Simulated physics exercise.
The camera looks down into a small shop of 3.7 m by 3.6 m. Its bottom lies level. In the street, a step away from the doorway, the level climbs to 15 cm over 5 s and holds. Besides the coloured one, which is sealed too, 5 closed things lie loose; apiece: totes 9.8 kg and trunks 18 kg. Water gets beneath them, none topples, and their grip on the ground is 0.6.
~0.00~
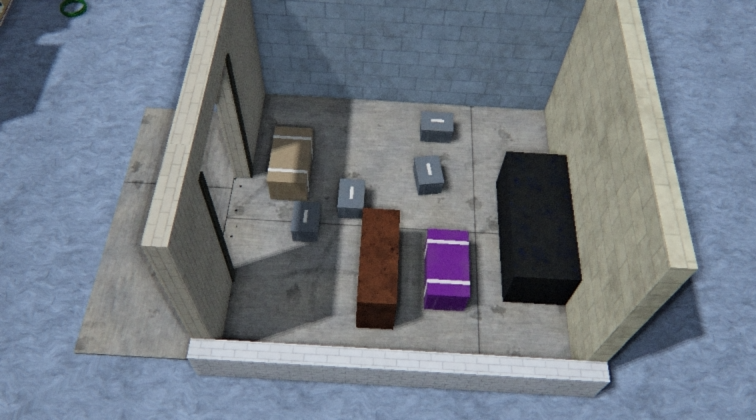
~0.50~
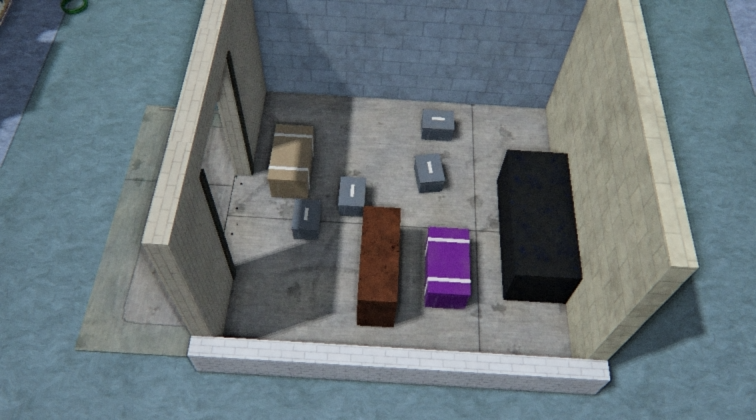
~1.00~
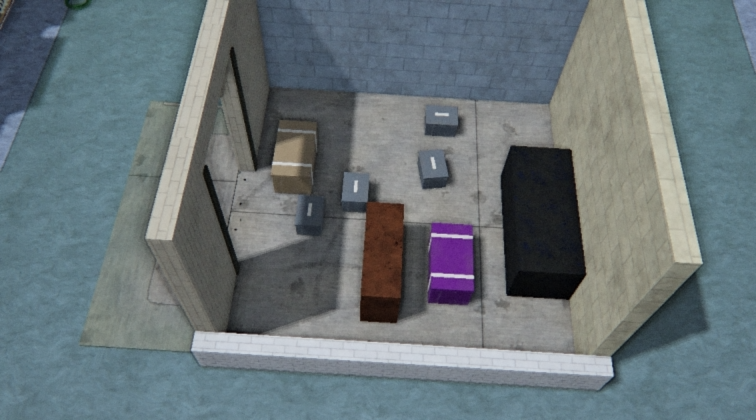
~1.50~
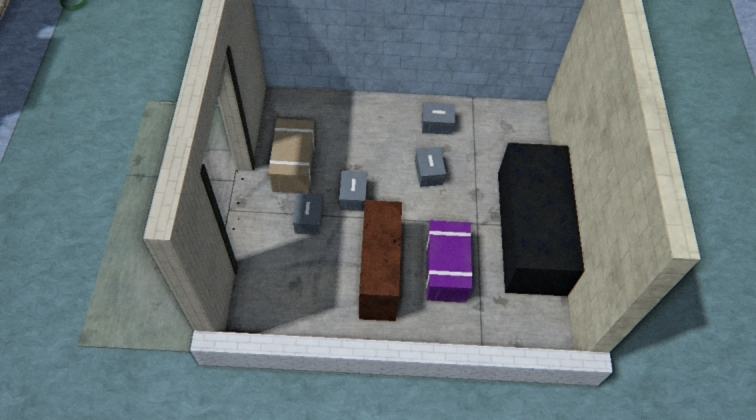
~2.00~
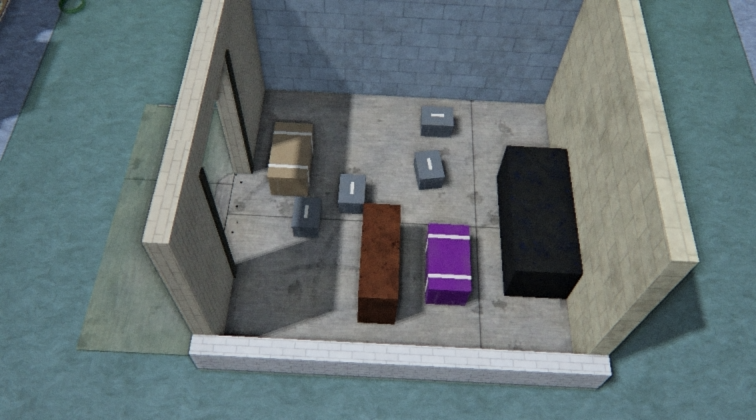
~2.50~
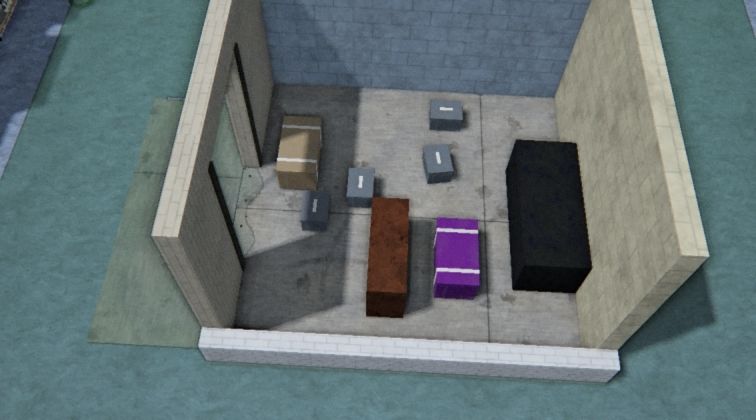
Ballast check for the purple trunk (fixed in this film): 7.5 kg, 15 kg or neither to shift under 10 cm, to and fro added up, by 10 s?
Verdict: The smaller load will do.
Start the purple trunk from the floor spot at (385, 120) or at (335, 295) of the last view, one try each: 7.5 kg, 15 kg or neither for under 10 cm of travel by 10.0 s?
In that order: Neither is enough; neither holds.
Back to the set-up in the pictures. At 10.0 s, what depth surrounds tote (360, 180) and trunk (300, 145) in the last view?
Roughly 5 and 6 cm.
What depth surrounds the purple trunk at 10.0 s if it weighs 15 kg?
Roughly 3 cm.
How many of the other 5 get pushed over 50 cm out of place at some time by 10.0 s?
That makes 3.
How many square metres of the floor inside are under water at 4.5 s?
About 2.0 m2.
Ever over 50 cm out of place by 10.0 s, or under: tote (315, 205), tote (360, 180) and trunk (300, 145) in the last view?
In turn: Past it, past it, past it.
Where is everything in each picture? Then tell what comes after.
The purple trunk at (448, 262) rests on the ground; water covers 0.0 m2; 0 of 6 have shifted, in the first picture.
The purple trunk at (449, 260), on the bottom; water covers 0.0 m2; 0 of 6 have shifted, in the second picture.
The purple trunk at (452, 256), on the bottom; water covers 0.0 m2; 0 of 6 have shifted, in the third picture.
The purple trunk at (451, 253), on the bottom; water covers 0.0 m2; 0 of 6 have shifted, in the fourth picture.
The purple trunk at (449, 256) rests on the ground; water covers 0.0 m2; 0 of 6 have shifted, in the fifth picture.
The purple trunk at (458, 250) rests on the ground; 0.0 m2 under water; 0 of 6 have shifted, in the sixth picture.
After 3.5 s the purple trunk would be 0 cm from its start with 7.5 kg and 0 cm from its start with 15 kg; 0 cm of water round it then.
After 4.5 s the purple trunk would be 0 cm from its start with 7.5 kg and 0 cm from its start with 15 kg; 0 cm of water round it then.
After 7.0 s the purple trunk would be 0 cm from its start with 7.5 kg and 0 cm from its start with 15 kg; 1 cm of water round it then.
After 10.0 s the purple trunk would be 2 cm from its start with 7.5 kg and 0 cm from its start with 15 kg; 3 cm of water round it then.
